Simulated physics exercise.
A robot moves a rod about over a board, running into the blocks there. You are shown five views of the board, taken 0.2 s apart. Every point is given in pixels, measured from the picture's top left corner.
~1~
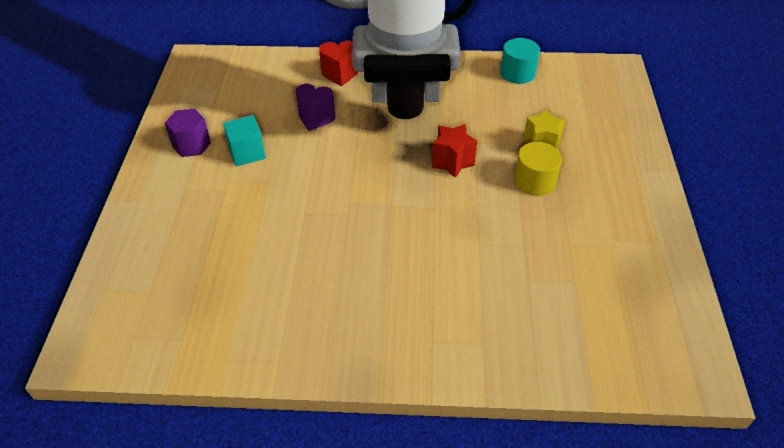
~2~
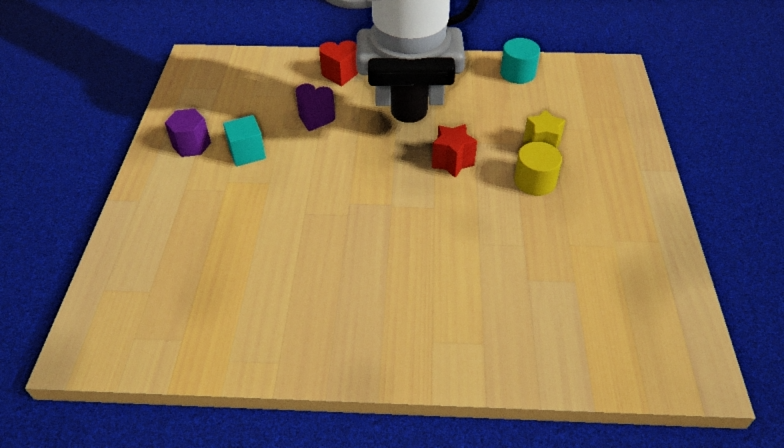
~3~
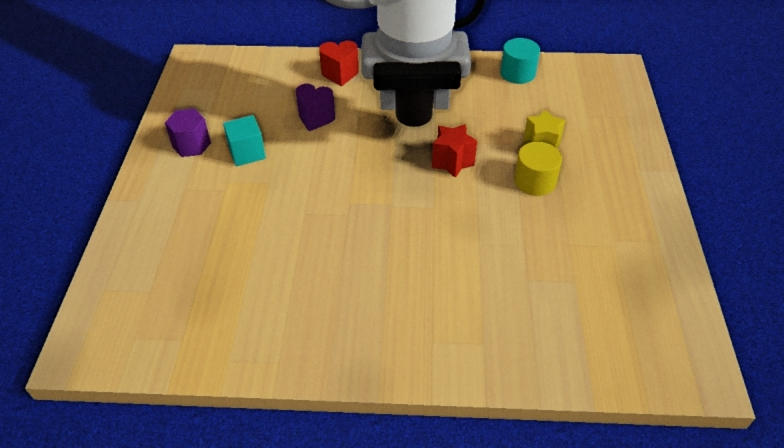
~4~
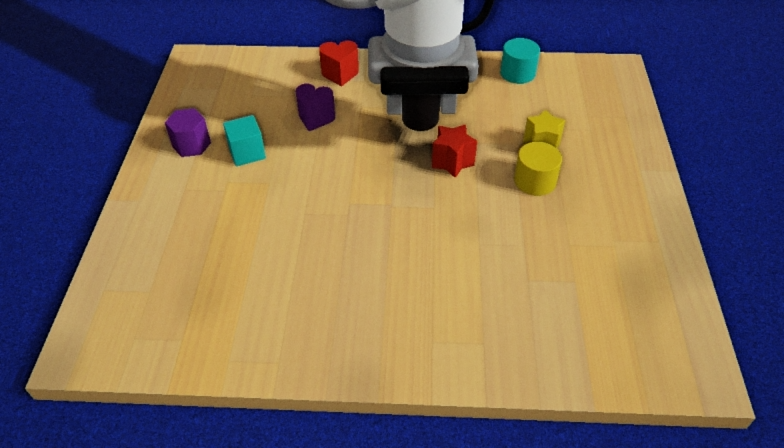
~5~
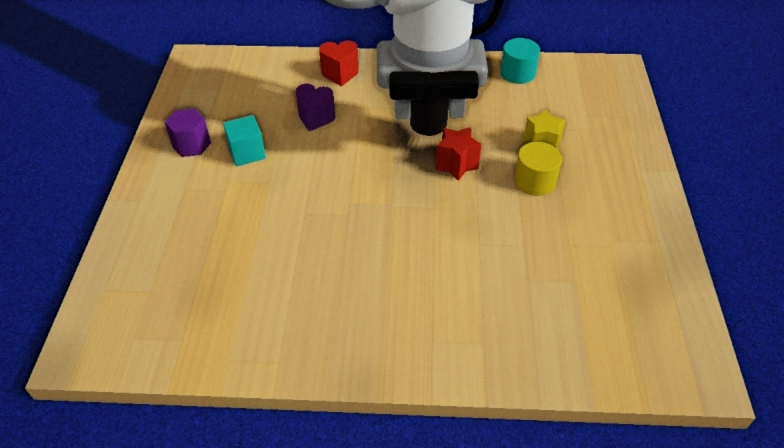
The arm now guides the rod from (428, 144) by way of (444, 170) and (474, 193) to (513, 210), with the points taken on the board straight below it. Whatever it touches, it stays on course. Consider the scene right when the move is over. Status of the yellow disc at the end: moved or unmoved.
Here the yellow disc moves off its spot.
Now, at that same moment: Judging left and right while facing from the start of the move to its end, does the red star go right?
That would be a no.
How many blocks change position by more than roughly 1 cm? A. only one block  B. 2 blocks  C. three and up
Correct choice: B.
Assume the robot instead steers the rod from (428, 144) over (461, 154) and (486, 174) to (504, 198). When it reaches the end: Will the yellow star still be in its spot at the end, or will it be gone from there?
When the path is over, the yellow star is still on its spot.
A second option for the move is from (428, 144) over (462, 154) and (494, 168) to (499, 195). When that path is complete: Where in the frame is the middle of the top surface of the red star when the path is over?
Around (503, 197).
What follows on the original path. One third of the way, rod (447, 152); red star (486, 160), turned 35° anticlockwise.
Two thirds of the way, rod (476, 175); red star (515, 172), turned 85° anticlockwise; yellow disc (544, 156).
At the end, rod (516, 191); red star (555, 178), turned 110° anticlockwise; yellow disc (569, 154).
